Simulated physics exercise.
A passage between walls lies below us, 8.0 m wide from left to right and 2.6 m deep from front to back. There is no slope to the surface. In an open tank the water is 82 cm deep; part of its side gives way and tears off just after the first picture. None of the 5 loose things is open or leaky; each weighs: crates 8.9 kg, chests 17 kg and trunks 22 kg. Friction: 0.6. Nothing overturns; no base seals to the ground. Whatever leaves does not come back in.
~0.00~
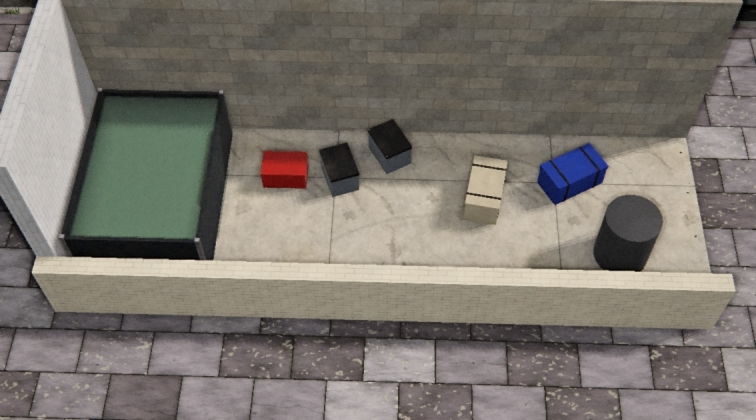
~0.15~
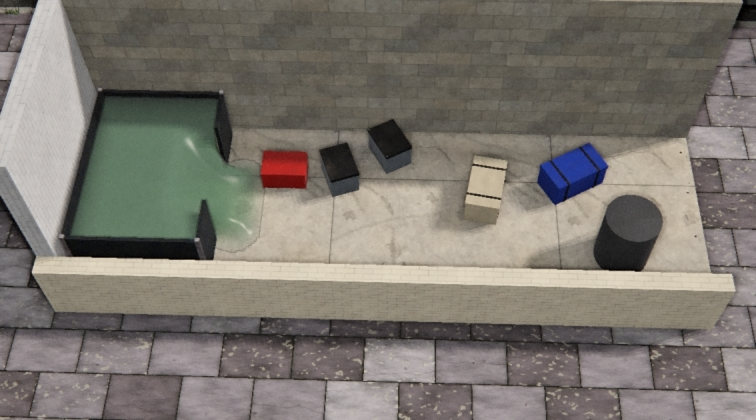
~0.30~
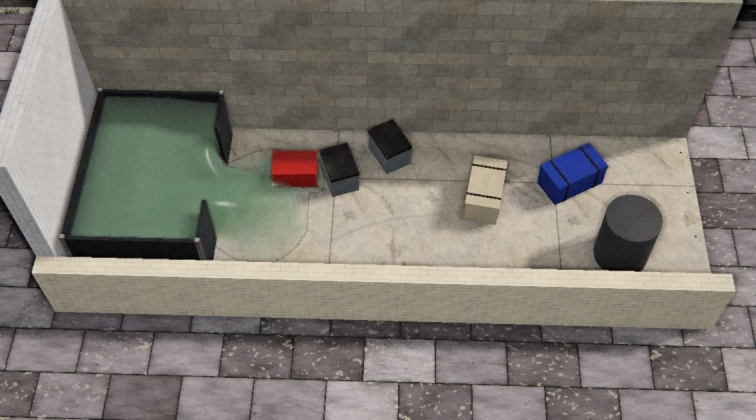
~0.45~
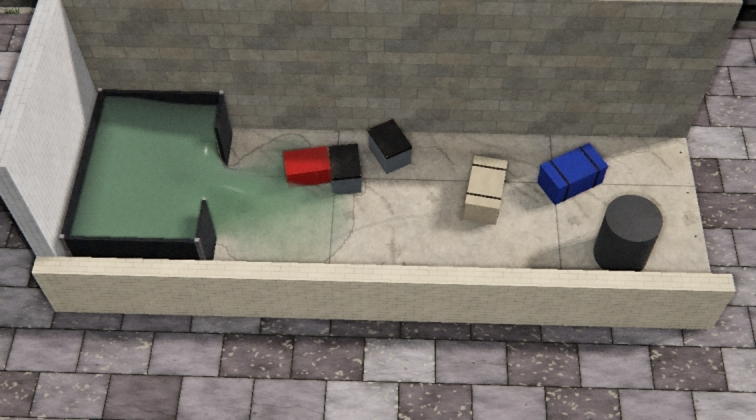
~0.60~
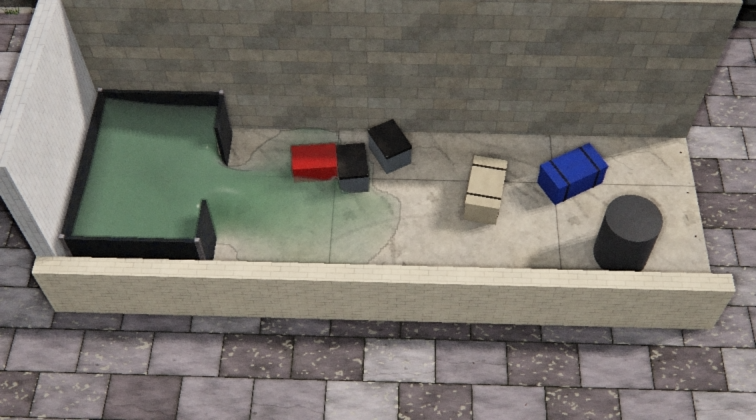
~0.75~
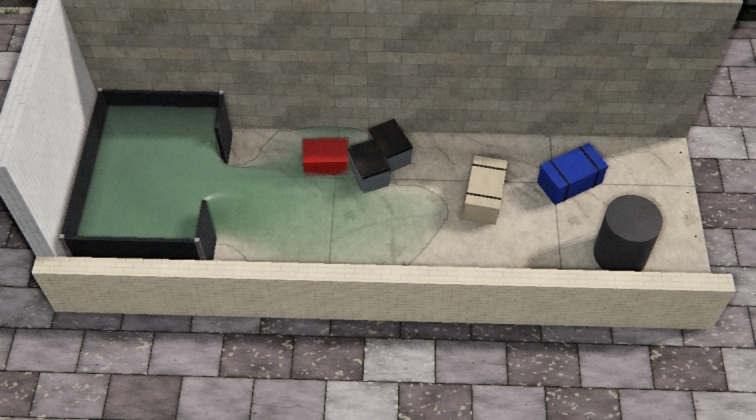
In a walled passage, part of a tank's right side gives way and greenish water spreads rightward across the floor, pushing the red crate into a nearby dark box, which shifts right, while the tan and blue trunks stay still.
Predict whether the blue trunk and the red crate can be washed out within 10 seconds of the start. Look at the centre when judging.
Result: The blue trunk goes missing, the red crate goes missing.
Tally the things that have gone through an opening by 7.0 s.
I get 5 in all.
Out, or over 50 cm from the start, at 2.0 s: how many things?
By that time the total stands at 4.
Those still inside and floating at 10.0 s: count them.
The number is 0.
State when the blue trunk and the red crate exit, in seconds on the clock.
Times: Close to 2.5 and 3.5 s.
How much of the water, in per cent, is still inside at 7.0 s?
54 %.
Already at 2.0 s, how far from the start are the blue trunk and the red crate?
I'd guess about 50 cm and 250 cm by that point.
After 2.0 s the blue trunk is near (610, 159), 0.5 m from its start, aground; the red crate is near (452, 139), 2.3 m from its start, afloat; 0 of 5 are out; 3 afloat.
After 4.5 s the blue trunk has gone out; the red crate has gone out; 5 of 5 are out; 0 afloat.
After 7.0 s the blue trunk has gone out; the red crate has gone out; 5 of 5 are out; 0 afloat.
After 10.0 s the blue trunk has gone out; the red crate has gone out; 5 of 5 are out; 0 afloat.
